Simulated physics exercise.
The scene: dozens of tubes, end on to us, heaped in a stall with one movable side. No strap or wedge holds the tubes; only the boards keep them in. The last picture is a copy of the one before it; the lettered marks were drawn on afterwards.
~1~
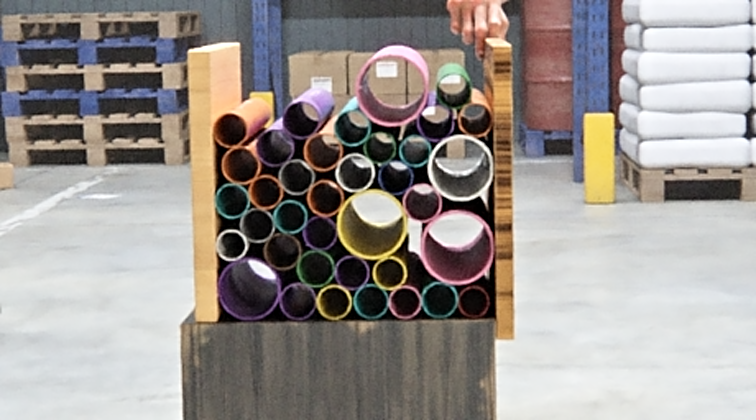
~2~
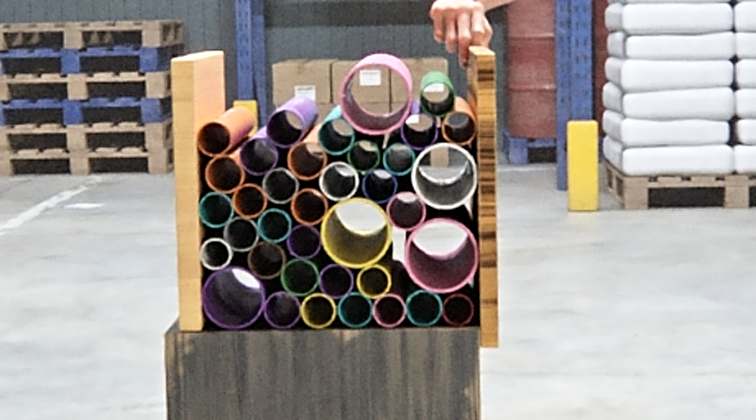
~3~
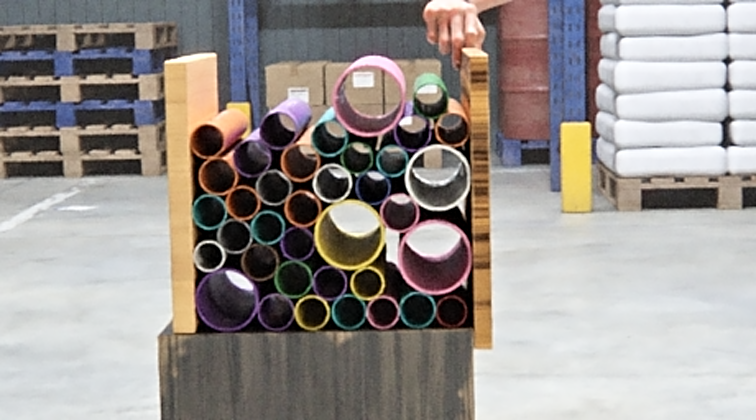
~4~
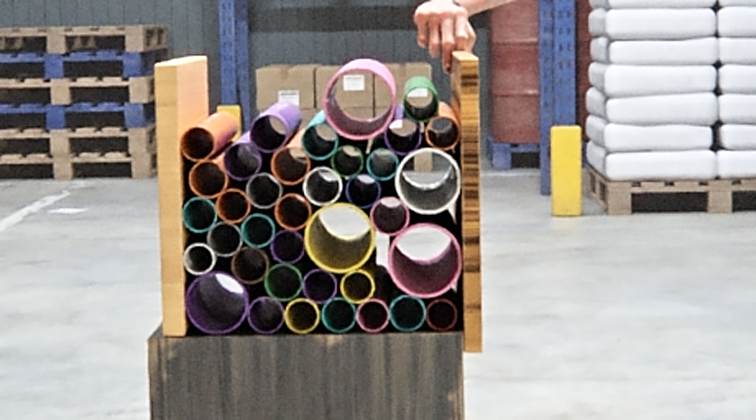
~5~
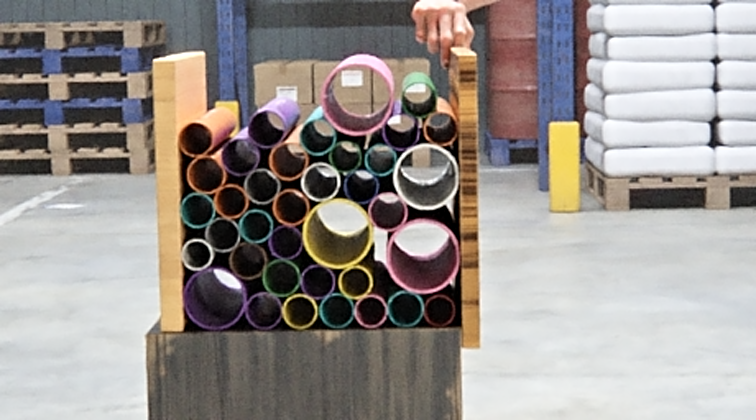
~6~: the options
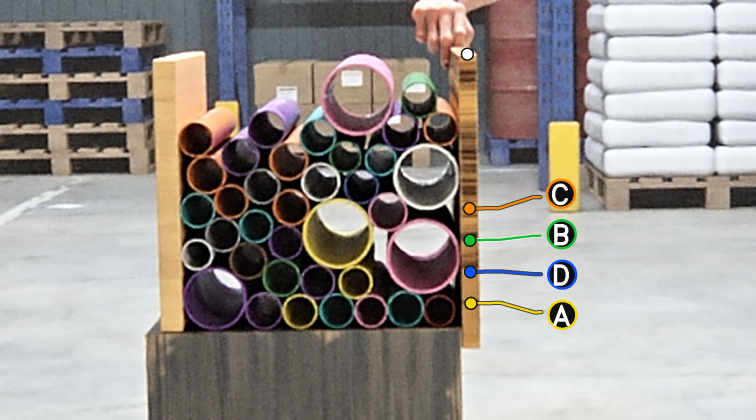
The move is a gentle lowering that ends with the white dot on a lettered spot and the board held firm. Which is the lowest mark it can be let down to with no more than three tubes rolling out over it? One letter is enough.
The last mark within the limit is C.
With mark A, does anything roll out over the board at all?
Yes, at A.
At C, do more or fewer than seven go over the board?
It loses fewer than seven.
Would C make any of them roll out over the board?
At C: Yes.
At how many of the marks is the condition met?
One of the four.
On the marked copy, A at (471, 304); B at (470, 240); C at (469, 209); D at (470, 272); the white dot at (467, 55).
Following C. Soon after the start, top of the board (459, 124).
Later, top of the board (460, 202).
In the end, top of the board (460, 208), two out over the board.
As for the rest, A more than three out over the board; B more than three out over the board; D more than three out over the board.
